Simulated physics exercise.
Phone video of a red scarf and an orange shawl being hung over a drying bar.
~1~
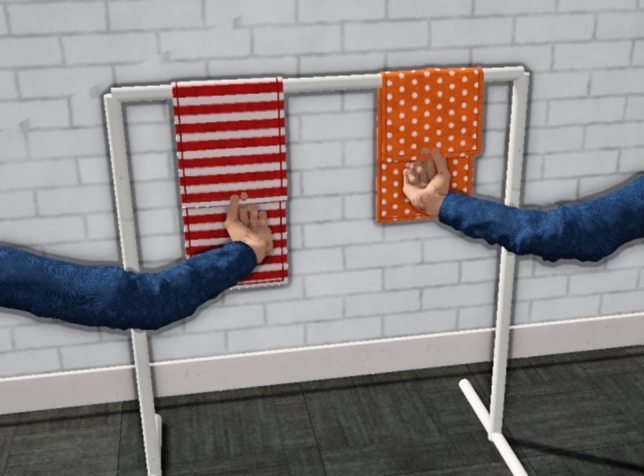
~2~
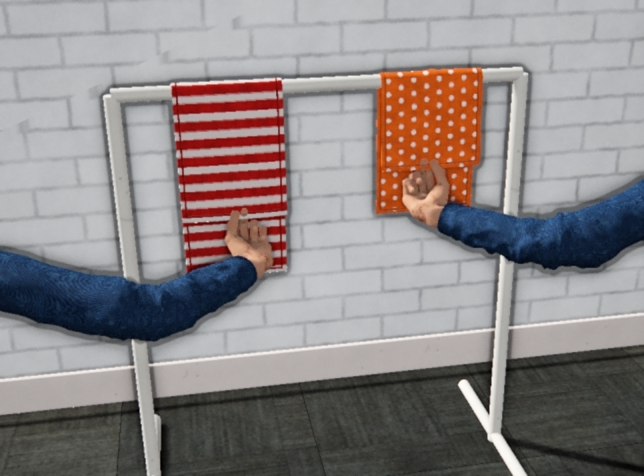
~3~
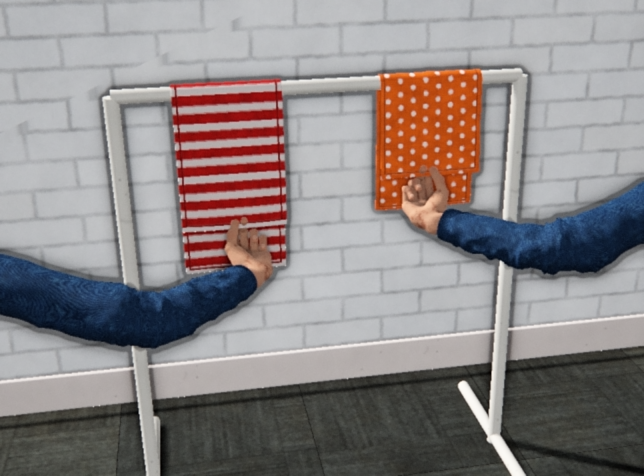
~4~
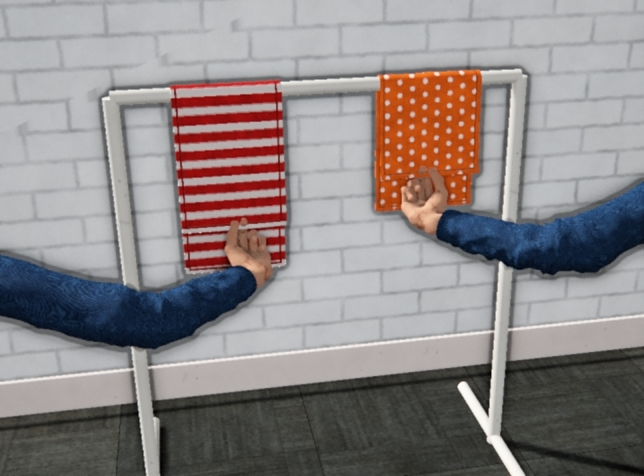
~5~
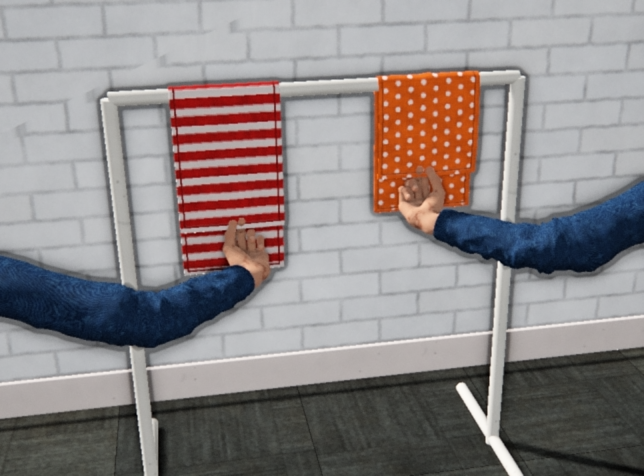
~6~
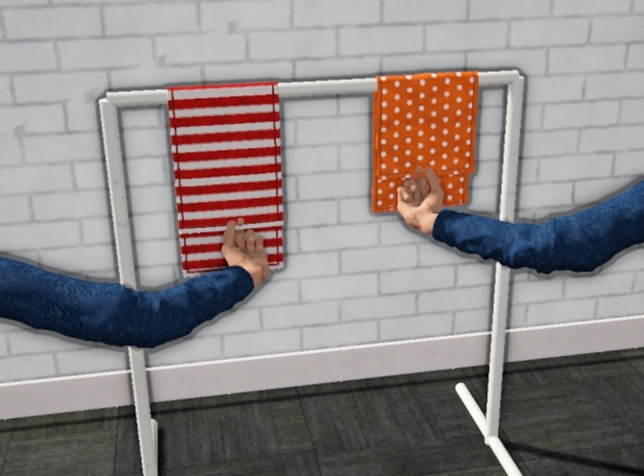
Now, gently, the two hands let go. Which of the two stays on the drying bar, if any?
Outcome: The red scarf keeps its place, the orange shawl stays on.
Then, 0.78 s after the last picture, scarf still hanging; shawl still hanging.
At rest, scarf still hanging; shawl still hanging. The red scarf stays on and the orange shawl hangs there.
